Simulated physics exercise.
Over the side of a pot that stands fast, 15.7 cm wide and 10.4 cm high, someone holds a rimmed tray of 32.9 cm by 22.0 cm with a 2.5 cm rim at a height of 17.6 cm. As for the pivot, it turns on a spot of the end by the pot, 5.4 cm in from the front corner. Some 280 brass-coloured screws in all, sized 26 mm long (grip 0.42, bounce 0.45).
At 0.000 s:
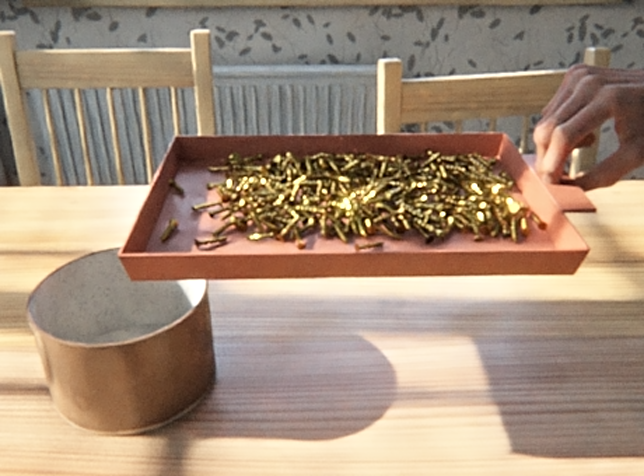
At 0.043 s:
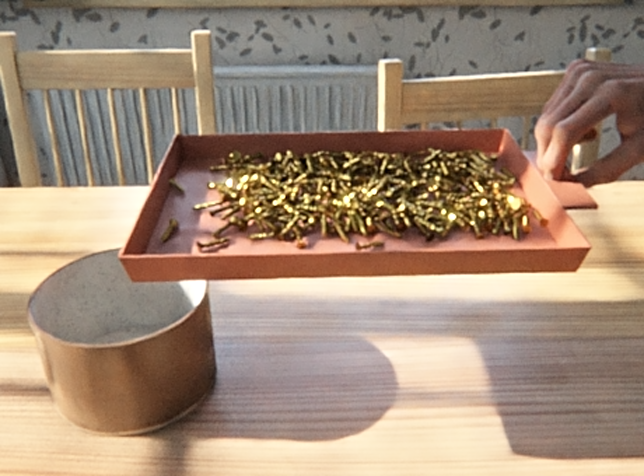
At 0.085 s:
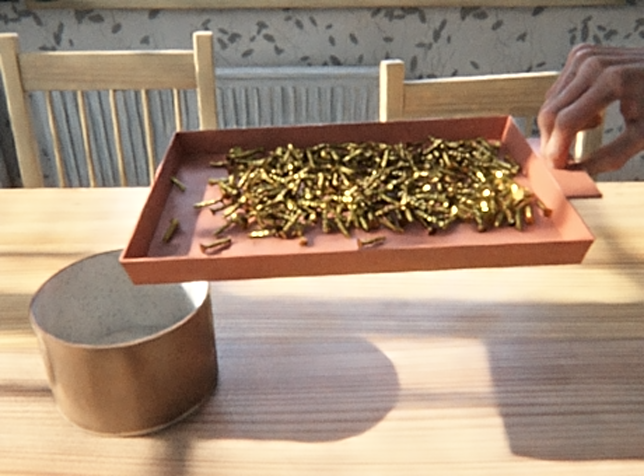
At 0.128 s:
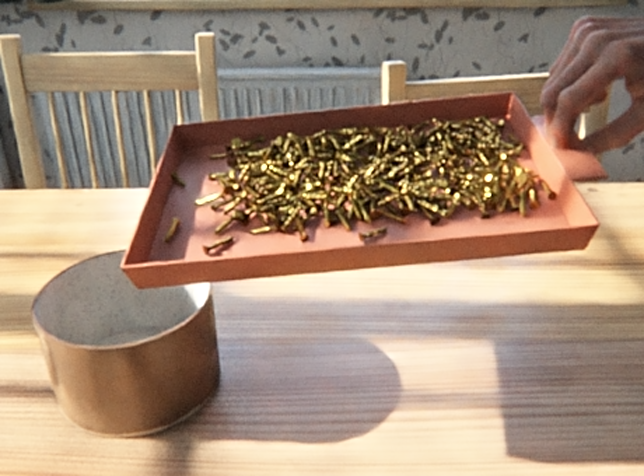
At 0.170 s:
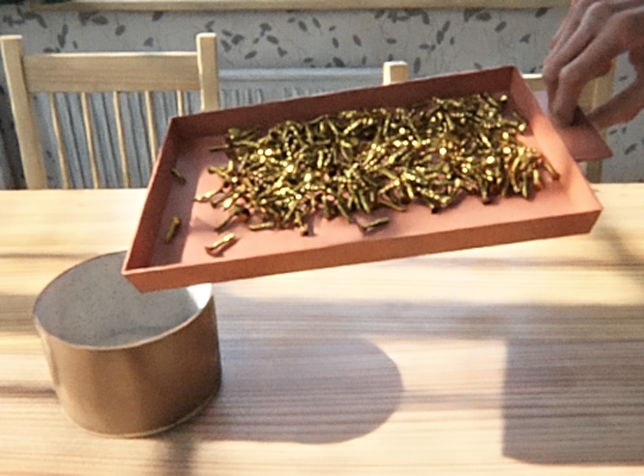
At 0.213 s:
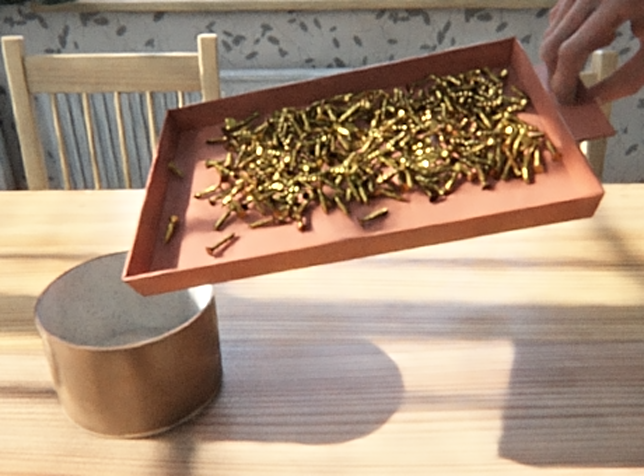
At a wooden table, a hand held a reddish tray of brass-coloured screws beside a pot, then raised its right end so the tray slanted down toward the pot on the left.
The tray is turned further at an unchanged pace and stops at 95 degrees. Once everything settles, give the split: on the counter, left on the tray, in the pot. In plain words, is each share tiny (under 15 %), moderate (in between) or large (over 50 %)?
Counter: Large; left on the tray: Tiny; pot: Tiny.
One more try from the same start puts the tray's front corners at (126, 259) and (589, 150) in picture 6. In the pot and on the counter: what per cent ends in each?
In the pot: 70 per cent; on the counter: 30 per cent.
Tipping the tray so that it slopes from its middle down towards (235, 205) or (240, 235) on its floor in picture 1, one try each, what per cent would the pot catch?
Near 55 and 25 per cent, in that order.
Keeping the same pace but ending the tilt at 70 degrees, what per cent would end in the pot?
About 0 in a hundred would end up in the pot.
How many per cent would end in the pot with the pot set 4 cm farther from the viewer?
Expect something close to 0 per cent.
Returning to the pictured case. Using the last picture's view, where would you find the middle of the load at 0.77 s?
Approximately (137, 319) in the final picture.
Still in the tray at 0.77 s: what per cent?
Some 60 per cent of the load.
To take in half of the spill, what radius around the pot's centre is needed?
About 16 cm.
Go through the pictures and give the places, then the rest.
Tray tilt 0 degrees, front corners at (127, 251) and (581, 246); middle of the pieces at (363, 190); pot at (120, 290), in the first frame.
Tray tilt 1 degrees, front corners at (128, 253) and (582, 243); middle of the pieces at (363, 188), in the second frame.
Tray tilt 3 degrees, front corners at (129, 257) and (585, 235), lowest corner left front; middle of the pieces at (365, 181), in the third frame.
Tray tilt 8 degrees, front corners at (129, 262) and (590, 221), lowest corner left front; middle of the pieces at (366, 169), in the fourth frame.
Tray tilt 13 degrees, front corners at (130, 268) and (593, 205), lowest corner left front; middle of the pieces at (366, 155), in the fifth frame.
Tray tilt 17 degrees, front corners at (130, 273) and (595, 189), lowest corner left front; middle of the pieces at (363, 141); pot at (127, 293). The tray's pace is about 115 degrees a second, in the sixth frame.
Then, at 0.55 s, tilt 56 degrees; the tray holds 100 %, the pot 0 %.
Then, at 0.77 s, tilt 81 degrees; the tray holds 60 %, the pot 0 %.
After 1.10 s, tilt 95 degrees; the tray holds 0 %, the pot 5 %.
In the end, at 1.8 s, counter 95 %, tray 0 %, pot 5 %.
